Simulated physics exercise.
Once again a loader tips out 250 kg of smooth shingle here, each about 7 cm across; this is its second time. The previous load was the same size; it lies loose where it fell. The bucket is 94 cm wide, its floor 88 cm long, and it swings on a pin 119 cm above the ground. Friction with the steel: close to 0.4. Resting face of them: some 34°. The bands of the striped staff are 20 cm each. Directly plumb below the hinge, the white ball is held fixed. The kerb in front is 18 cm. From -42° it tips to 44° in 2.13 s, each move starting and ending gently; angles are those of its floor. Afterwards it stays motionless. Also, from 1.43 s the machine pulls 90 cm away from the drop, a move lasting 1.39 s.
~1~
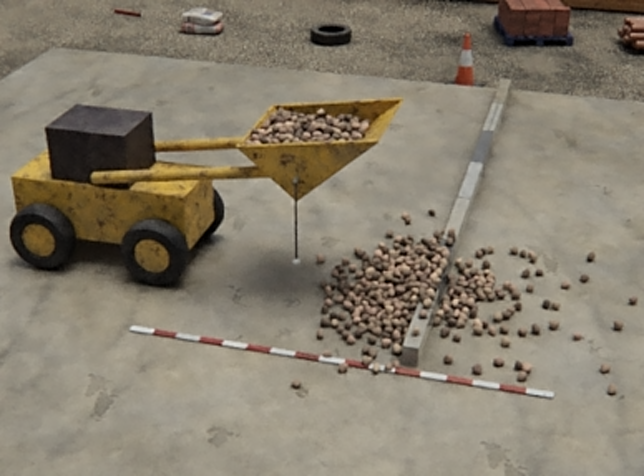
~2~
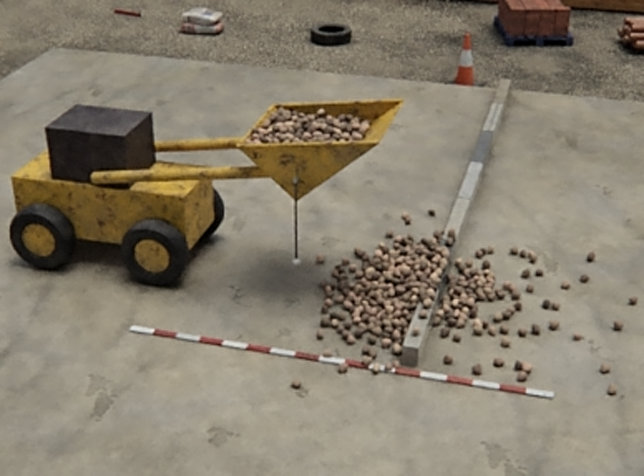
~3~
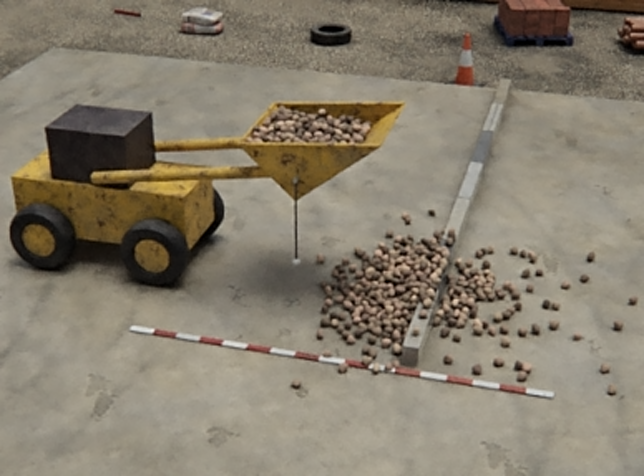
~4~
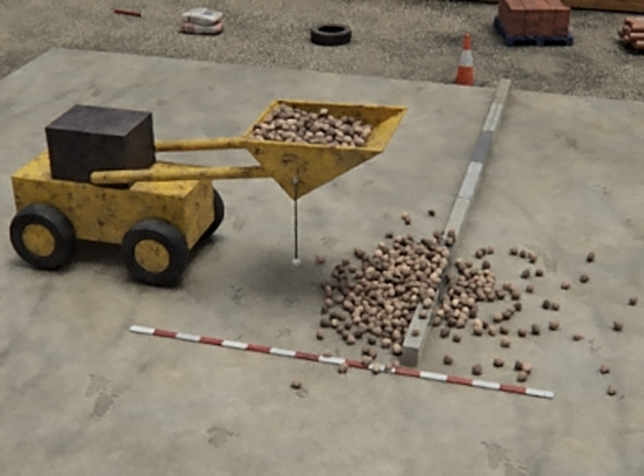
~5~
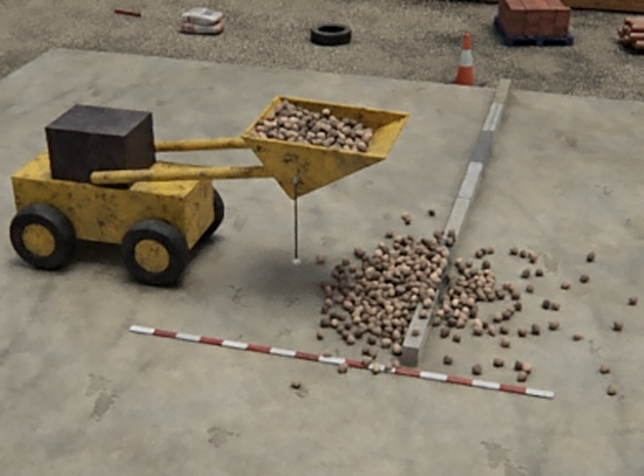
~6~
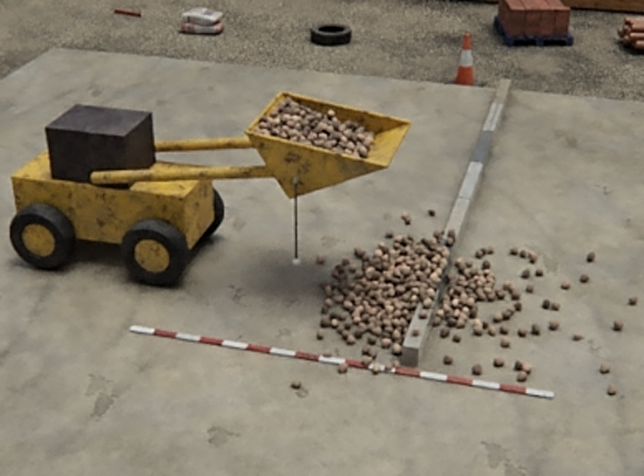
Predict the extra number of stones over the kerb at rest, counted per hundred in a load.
About 1 more per hundred stones.
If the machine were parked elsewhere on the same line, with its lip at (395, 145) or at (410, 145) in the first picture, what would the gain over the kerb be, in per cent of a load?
The first position would add some 10 per cent, the second some 15.
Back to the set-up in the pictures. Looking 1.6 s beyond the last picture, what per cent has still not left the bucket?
Some 0 percent, roughly.
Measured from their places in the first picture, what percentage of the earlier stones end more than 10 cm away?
Estimate: 5 %, roughly.
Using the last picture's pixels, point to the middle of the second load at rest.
In the last view, about pixel (369, 275).
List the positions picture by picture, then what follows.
In the first picture, the bucket is at -42°, its lip at (378, 141); the top of the load is at (318, 123). The earlier load is highest near (430, 269), 24 cm above ground level, 80 % on this side of the kerb, 20 % over the kerb.
In the second picture, the bucket is at -41°, its lip at (379, 143); the top of the load is at (312, 121).
In the third picture, the bucket is at -39°, its lip at (380, 146); the top of the load is at (289, 121).
In the fourth picture, the bucket is at -35°, its lip at (383, 151); the top of the load is at (280, 116).
In the fifth picture, the bucket is at -31°, its lip at (385, 158); the top of the load is at (282, 113).
In the sixth picture, lip at (388, 167), floor tilted -25°, highest stones at (284, 109).
Then, 1.0 s after the last picture the floor is at 31°; in per cent of one load, 92 in the bucket, 87 on this side of the kerb, 20 over the kerb; the foremost stones are at (612, 323).
Then, 1.6 s after the last picture the floor is at 44°; in per cent of one load, 0 in the bucket, 179 on this side of the kerb, 21 over the kerb; the foremost stones are at (612, 323).
Then, 2.7 s after the last picture the floor is at 44°; in per cent of one load, 0 in the bucket, 179 on this side of the kerb, 21 over the kerb; the foremost stones are at (612, 323).
Then, 5.2 s after the last picture the floor is at 44°; in per cent of one load, 0 in the bucket, 179 on this side of the kerb, 21 over the kerb; the foremost stones are at (612, 323). Net gain over the kerb, 1.
